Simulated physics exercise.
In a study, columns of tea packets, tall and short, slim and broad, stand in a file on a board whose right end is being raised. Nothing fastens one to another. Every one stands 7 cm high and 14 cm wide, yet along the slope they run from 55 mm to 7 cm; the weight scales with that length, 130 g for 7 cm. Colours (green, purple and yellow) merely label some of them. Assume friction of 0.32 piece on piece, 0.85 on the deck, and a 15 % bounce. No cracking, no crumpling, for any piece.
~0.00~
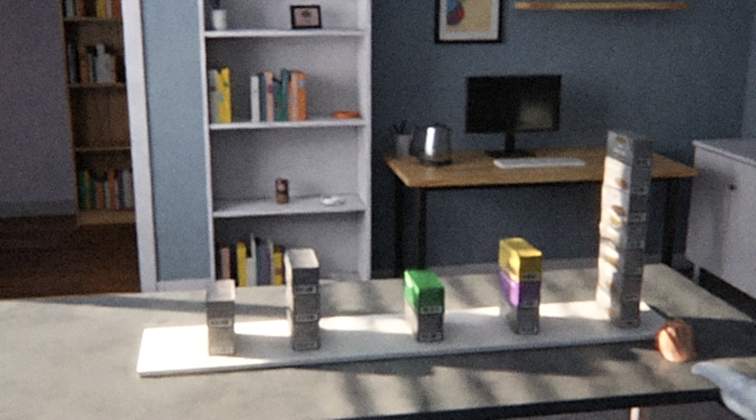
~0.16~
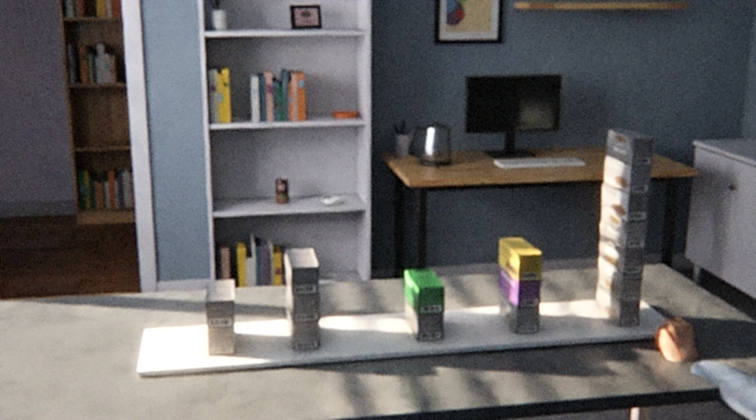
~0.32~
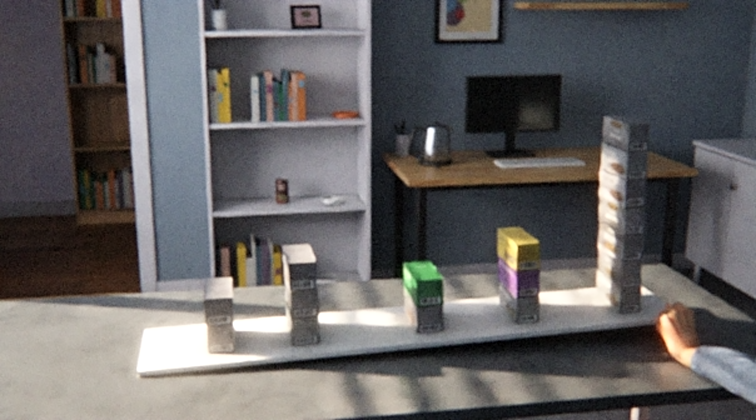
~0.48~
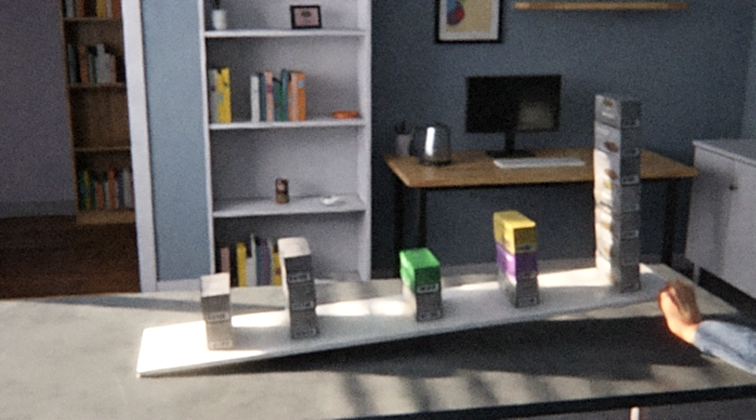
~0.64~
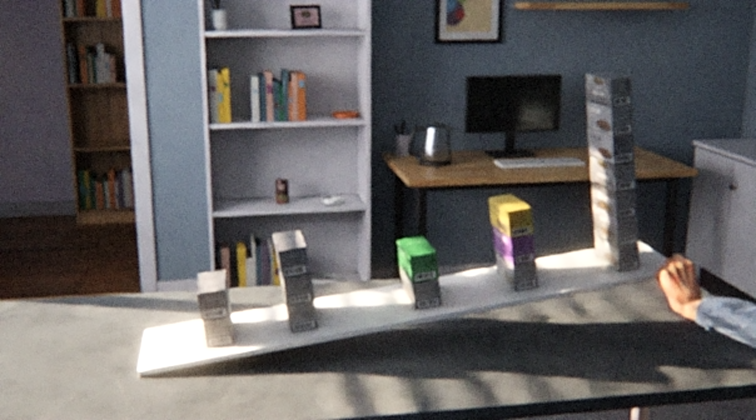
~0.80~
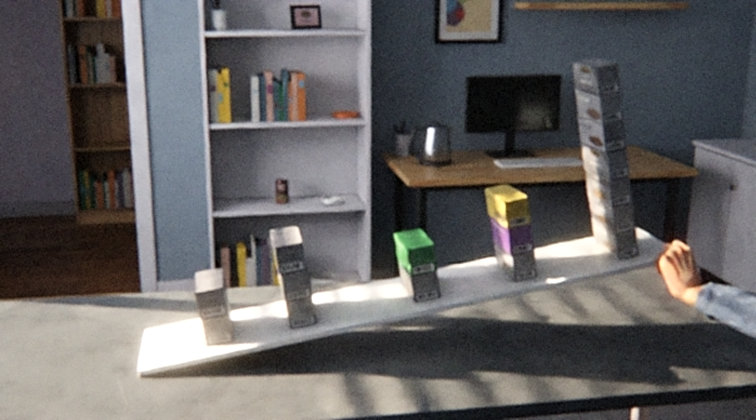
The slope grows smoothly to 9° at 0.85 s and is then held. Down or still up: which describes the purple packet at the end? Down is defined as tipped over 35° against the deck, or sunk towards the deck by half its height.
Down.
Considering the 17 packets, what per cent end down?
Around 75 per cent, I'd say.
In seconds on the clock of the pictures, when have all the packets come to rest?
Roughly 2.0 seconds.
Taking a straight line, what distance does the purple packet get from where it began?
About 19 cm.
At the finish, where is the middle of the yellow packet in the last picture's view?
Near (381, 287).
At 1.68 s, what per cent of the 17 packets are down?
By then 70 %.
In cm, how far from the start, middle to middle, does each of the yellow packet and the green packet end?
Yellow 36, green 24.
After 1.06 s, slope 9°; none of the 17 packets down, 7 disturbed; purple packet unmoved.
After 1.30 s, slope 9°; 7 of the 17 packets down; purple packet 14° from how it stood; yellow packet 14° from how it stood.
After 1.68 s, slope 9°; 12 of the 17 packets down; purple packet on its side; yellow packet on its side.
In the end (2.3 s), slope 9°; 13 of the 17 packets down; purple packet on its side; yellow packet upside down; green packet on its side. From the last view, middles, purple packet near (448, 273), yellow packet near (381, 287).
